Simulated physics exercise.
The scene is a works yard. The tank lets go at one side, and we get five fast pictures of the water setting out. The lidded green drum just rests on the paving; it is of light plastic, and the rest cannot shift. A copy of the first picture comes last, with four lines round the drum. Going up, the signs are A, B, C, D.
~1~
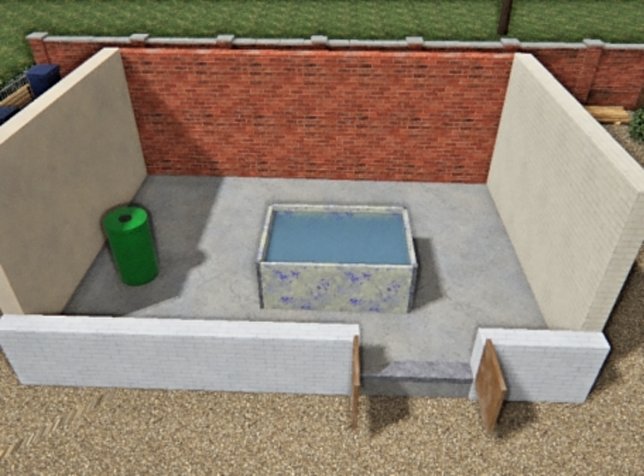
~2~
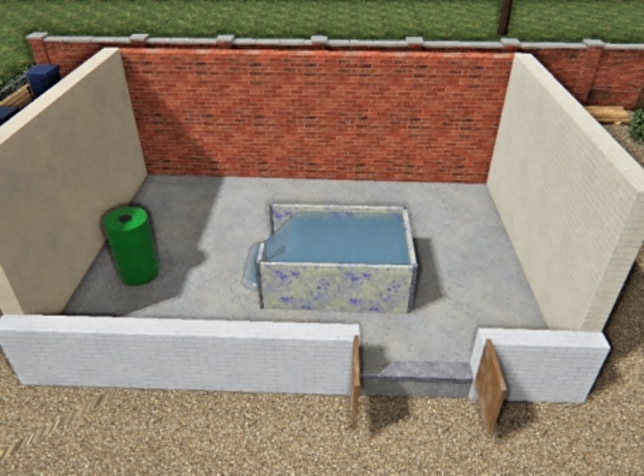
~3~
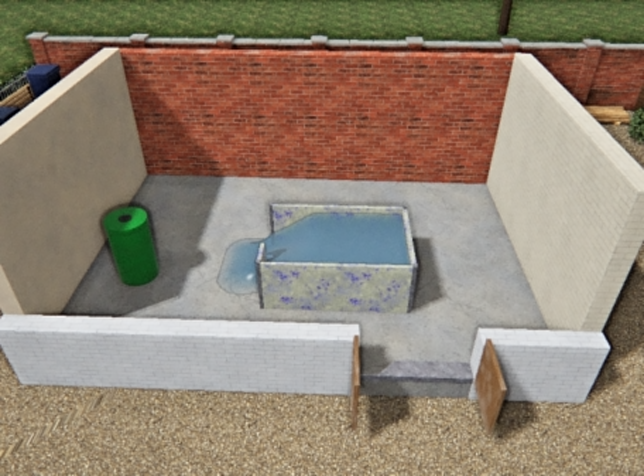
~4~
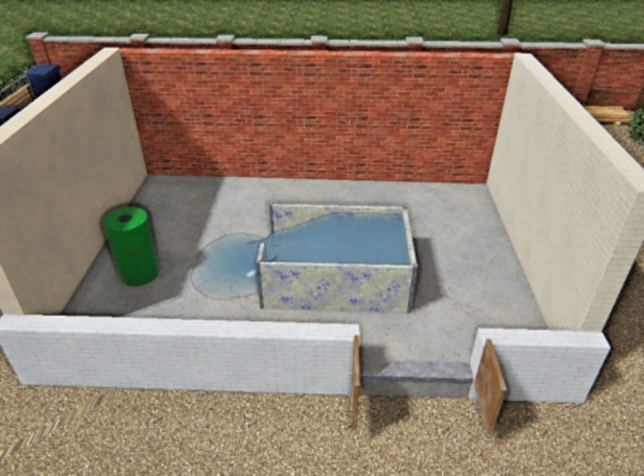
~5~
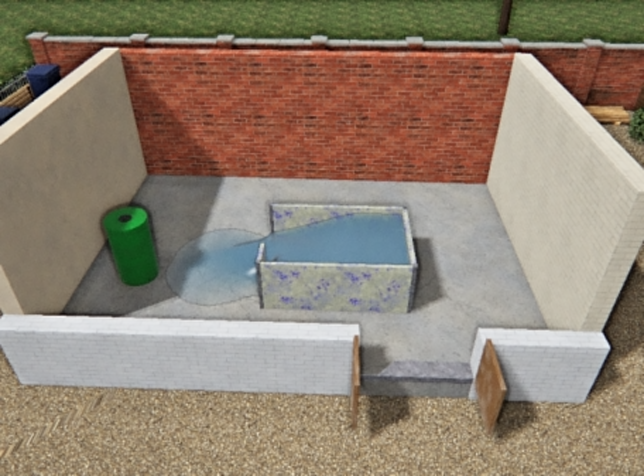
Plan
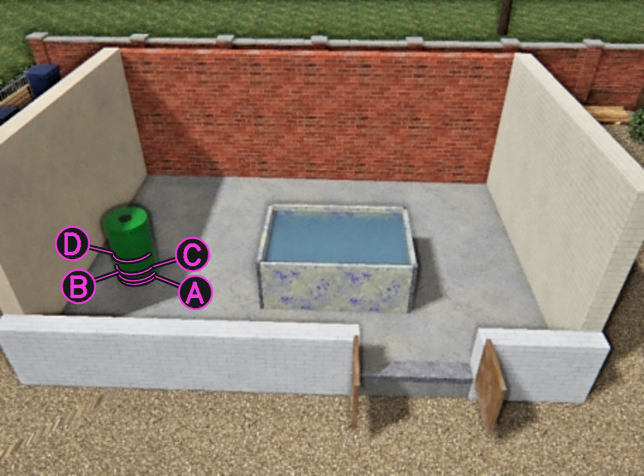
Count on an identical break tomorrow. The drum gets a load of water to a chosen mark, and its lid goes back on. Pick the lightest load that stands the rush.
That is level D.
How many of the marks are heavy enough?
One of them.
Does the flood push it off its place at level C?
Yes, that goes wrong.
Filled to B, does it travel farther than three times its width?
Yes, clearly.
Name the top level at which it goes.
That is level C.
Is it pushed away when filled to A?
Yes.
In magenta, A at (133, 284); B at (132, 280); C at (130, 274); D at (126, 261); from the bottom up A, B, C, D.
For level A, it is pushed about 8 times its own width away.
For level B, it is pushed about 6 times its own width away.
For level C, it is pushed about its own width away.
For level D, it does not move.
